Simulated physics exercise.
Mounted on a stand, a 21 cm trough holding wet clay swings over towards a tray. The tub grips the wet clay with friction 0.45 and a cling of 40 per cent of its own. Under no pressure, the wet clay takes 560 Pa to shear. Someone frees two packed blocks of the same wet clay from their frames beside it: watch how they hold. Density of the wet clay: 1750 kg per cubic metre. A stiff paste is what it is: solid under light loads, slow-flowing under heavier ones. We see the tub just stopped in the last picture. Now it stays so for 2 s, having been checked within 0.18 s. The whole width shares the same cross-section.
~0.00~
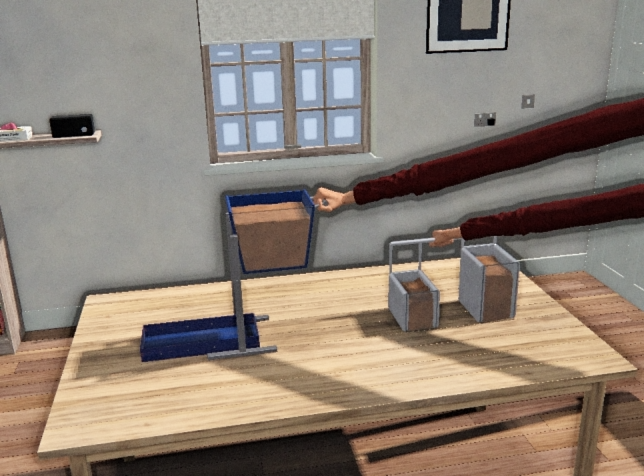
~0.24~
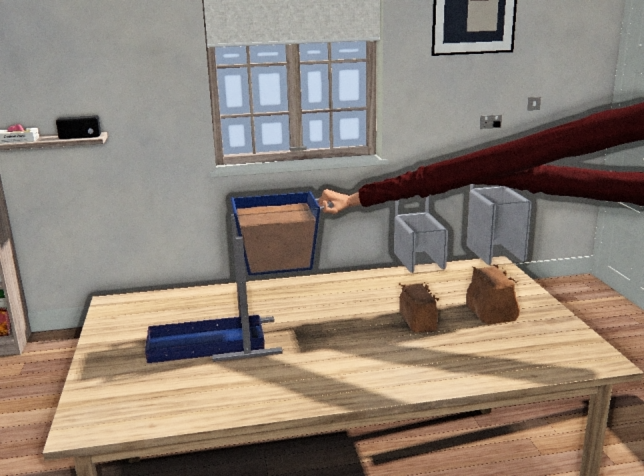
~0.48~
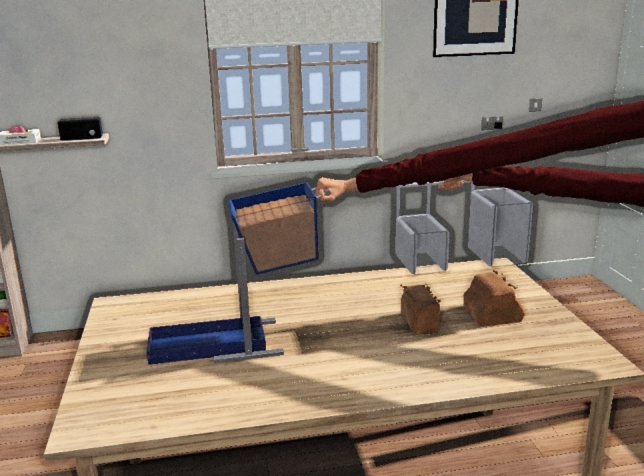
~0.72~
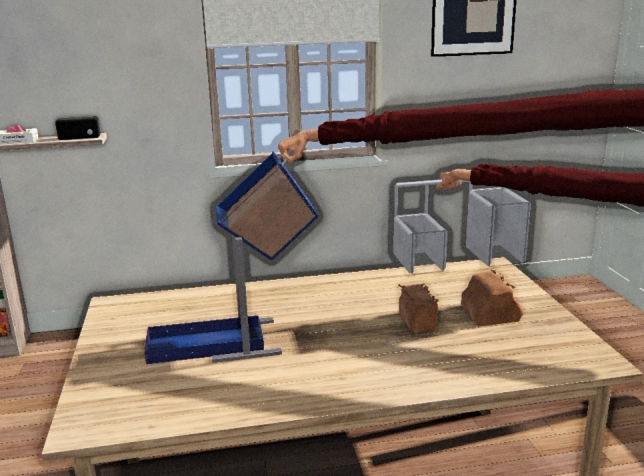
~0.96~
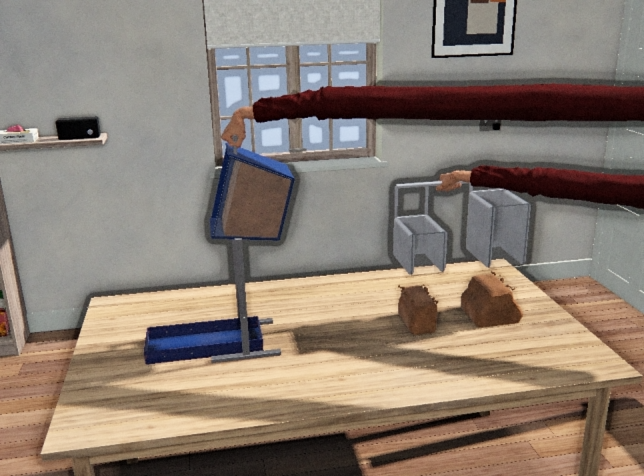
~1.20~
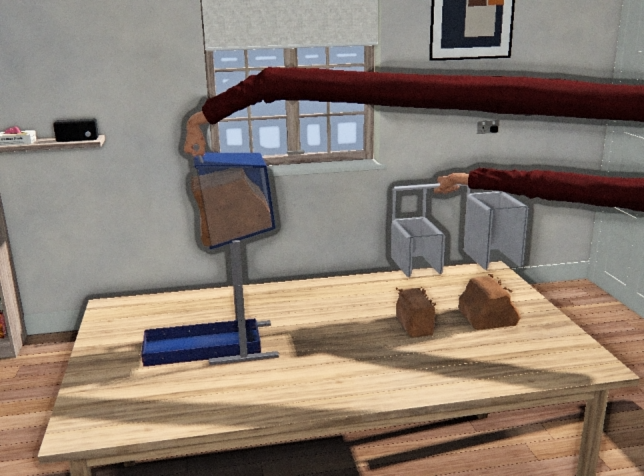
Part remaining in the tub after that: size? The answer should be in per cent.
Close to 36 %.
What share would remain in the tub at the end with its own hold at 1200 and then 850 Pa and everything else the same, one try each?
First 35 %, second 35 %.
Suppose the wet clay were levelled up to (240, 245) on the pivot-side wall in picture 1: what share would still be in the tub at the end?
55 %.
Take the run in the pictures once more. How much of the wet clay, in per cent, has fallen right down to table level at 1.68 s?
Near 60 per cent has got down by that time.
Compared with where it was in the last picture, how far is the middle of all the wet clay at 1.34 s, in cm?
Close to 8 centimetres.
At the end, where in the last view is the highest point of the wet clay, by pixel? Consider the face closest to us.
Roughly at pixel (243, 211).
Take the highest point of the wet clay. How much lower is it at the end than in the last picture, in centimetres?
Roughly 11 cm.
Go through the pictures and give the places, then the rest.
The first frame shows handle-side rim at (312, 206), tilt 0 degrees; top of the wet clay at (283, 219); blocks stand 12 cm, 19 cm (left to right).
The second frame shows handle-side rim at (317, 208), tilt 0 degrees; top of the wet clay at (288, 221); blocks stand 12 cm, 16 cm (left to right).
The third frame shows handle-side rim at (313, 198), tilt 9 degrees; top of the wet clay at (308, 211); blocks stand 12 cm, 14 cm (left to right).
The fourth frame shows handle-side rim at (279, 166), tilt 41 degrees; top of the wet clay at (282, 179); blocks stand 12 cm, 14 cm (left to right).
The fifth frame shows handle-side rim at (229, 157), tilt 74 degrees; top of the wet clay at (245, 165); blocks stand 12 cm, 14 cm (left to right).
The sixth frame shows handle-side rim at (196, 168), tilt 95 degrees; top of the wet clay at (245, 179); blocks stand 12 cm, 14 cm (left to right).
After 1.34 s, the tub is at 95 degrees and holds 60 %.
After 1.51 s, the tub is at 95 degrees and holds 36 %.
After 1.68 s, the tub is at 95 degrees and holds 36 %.
After 1.85 s, the tub is at 95 degrees and holds 36 %.
After 3.20 s, at the end, the tub is at 95 degrees and holds 36 %.
